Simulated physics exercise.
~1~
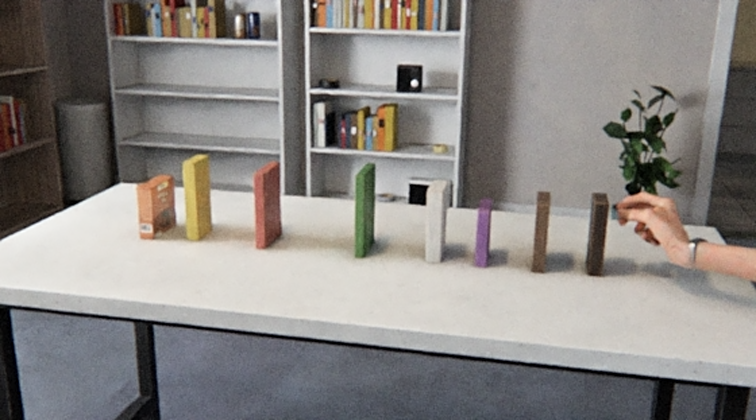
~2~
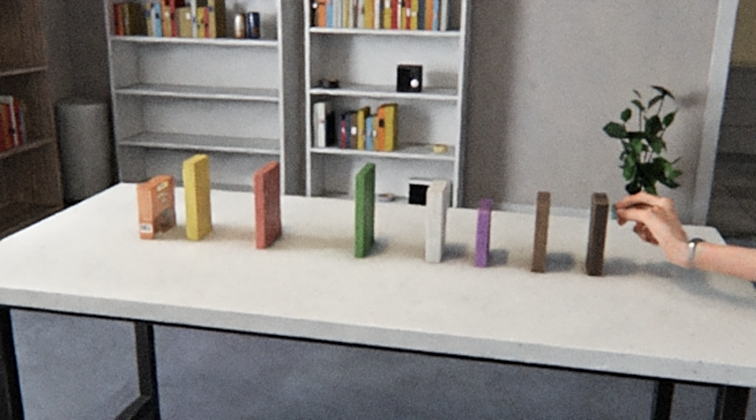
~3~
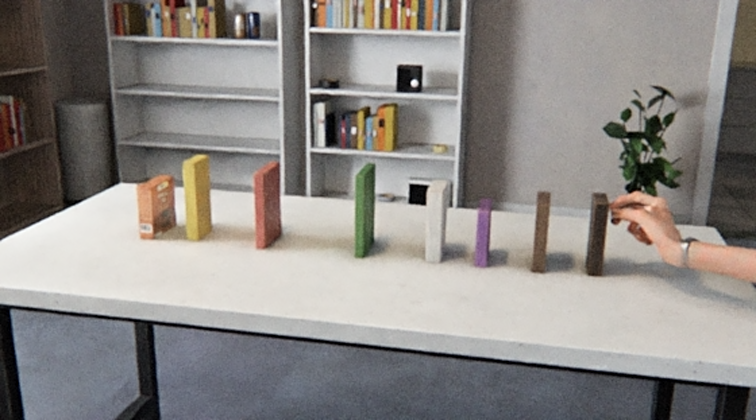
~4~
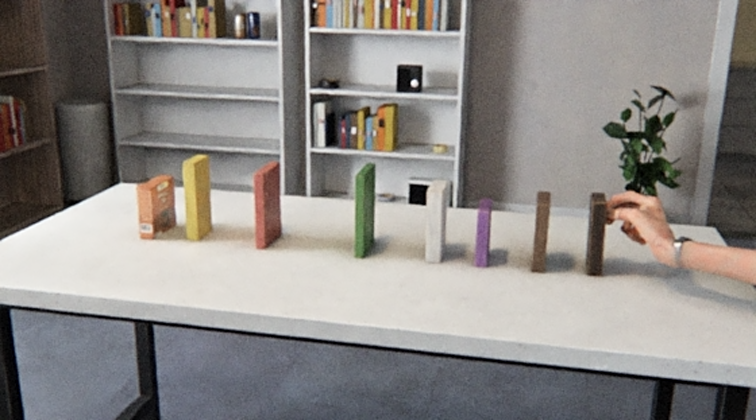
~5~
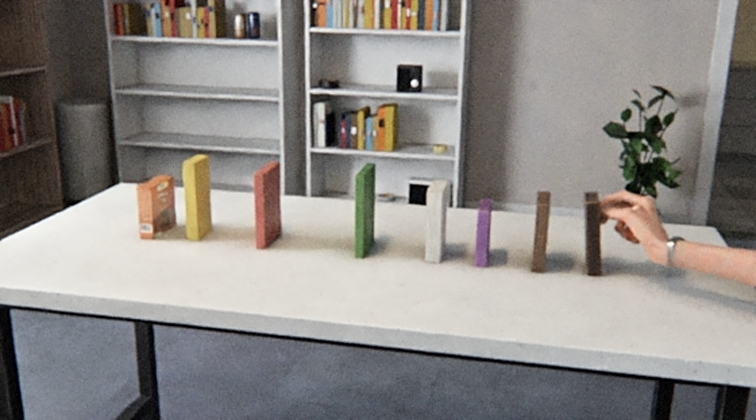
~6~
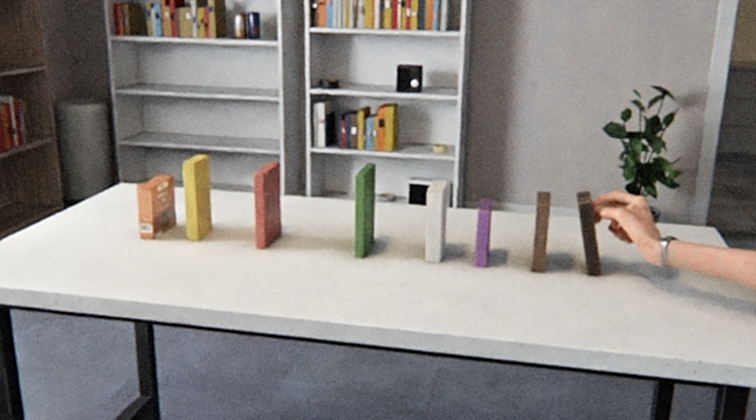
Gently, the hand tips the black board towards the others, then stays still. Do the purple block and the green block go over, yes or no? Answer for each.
Purple block - yes, it goes over. Green block - yes, it goes over.
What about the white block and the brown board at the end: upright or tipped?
The white block topples; the brown board falls over.
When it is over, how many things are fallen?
The count is 5.
Then, 0.50 s past the last view, black board 72° over; purple block rocked 40° from its first pose near (464, 233); brown board rocked 65° from its first pose; white block rocked 4° from its first pose.
Then, 0.80 s past the last view, black board 75° over; green block rocked 57° from its first pose near (326, 222); purple block rocked 73° from its first pose near (451, 244); white block on its side.
Finally, down or leaning hard on the table, green block, brown board, white block and purple block; the other 2 still in place. Final places as the last picture's camera would see them, purple block near (448, 244), green block near (314, 241).
